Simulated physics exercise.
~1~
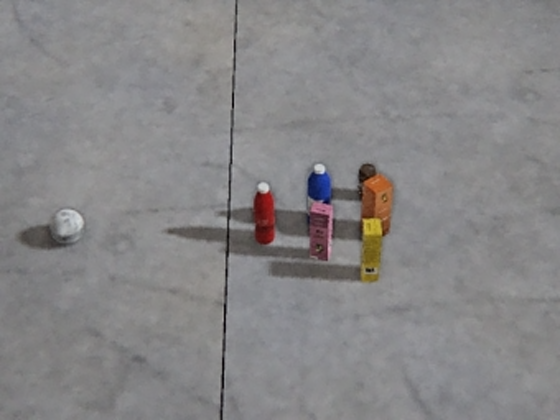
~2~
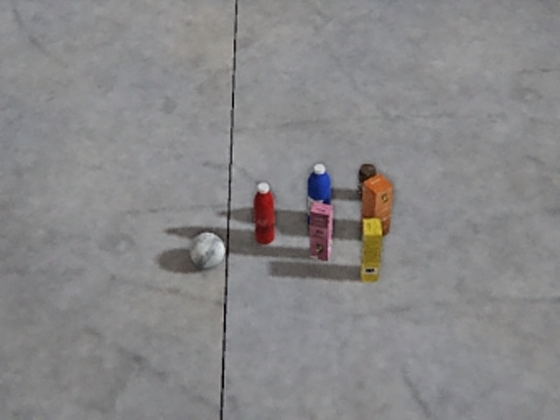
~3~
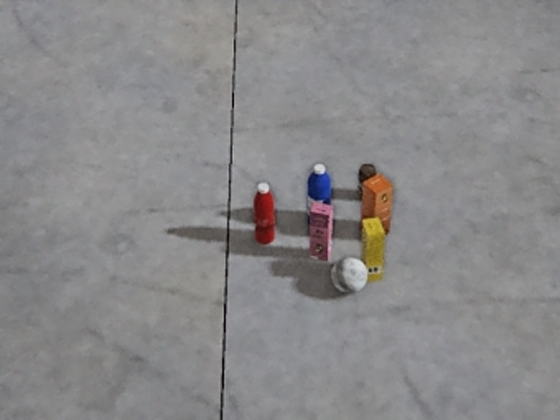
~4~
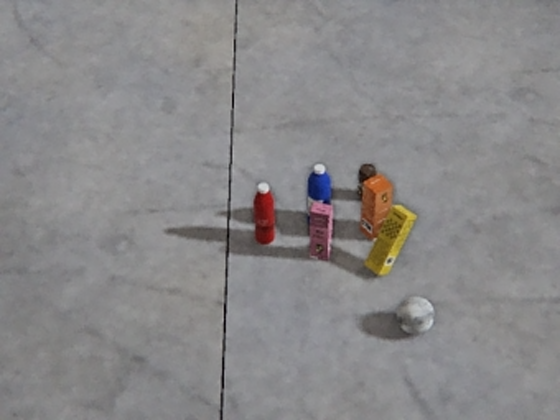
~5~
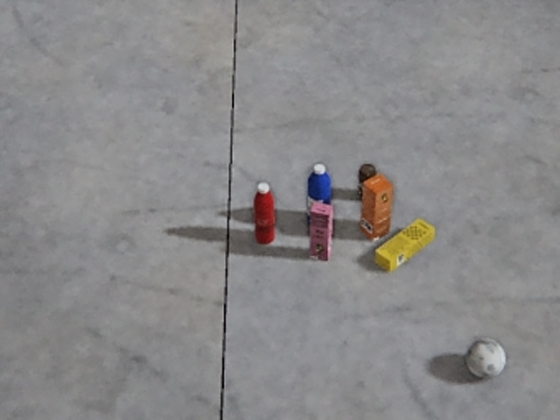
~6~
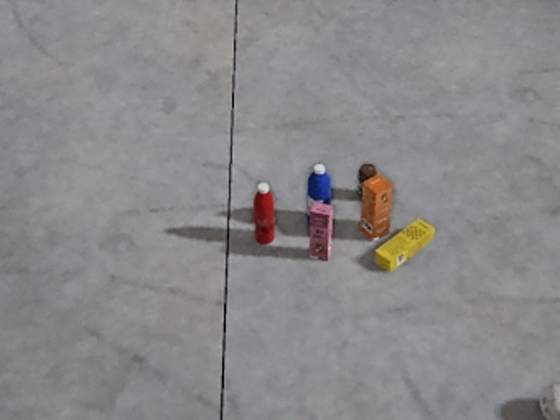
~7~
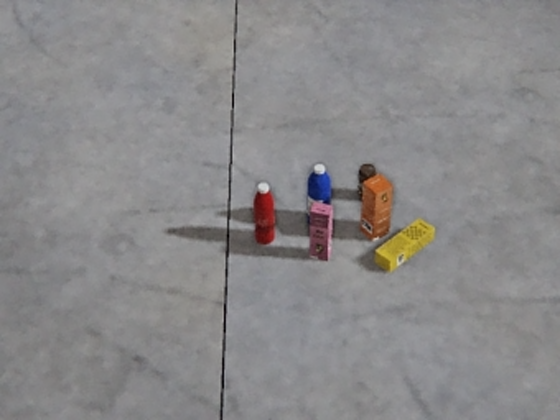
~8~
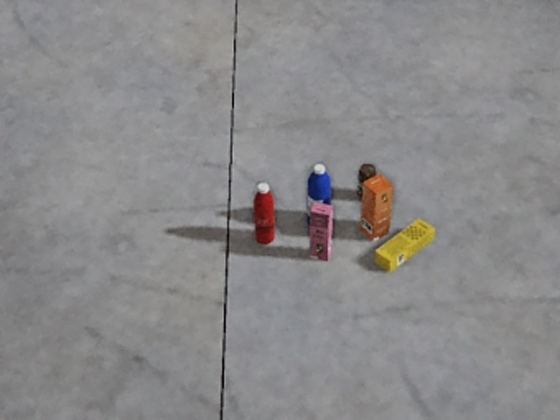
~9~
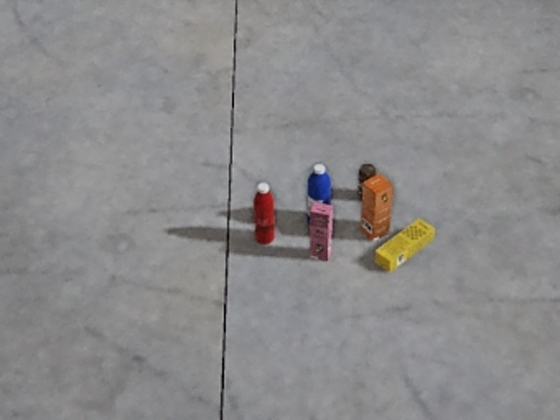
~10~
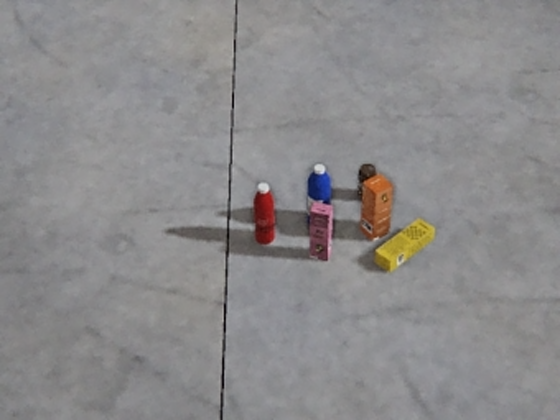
White ball rolling right past standing bottles and cartons, knocking the yellow carton onto its side and leaving at lower right.
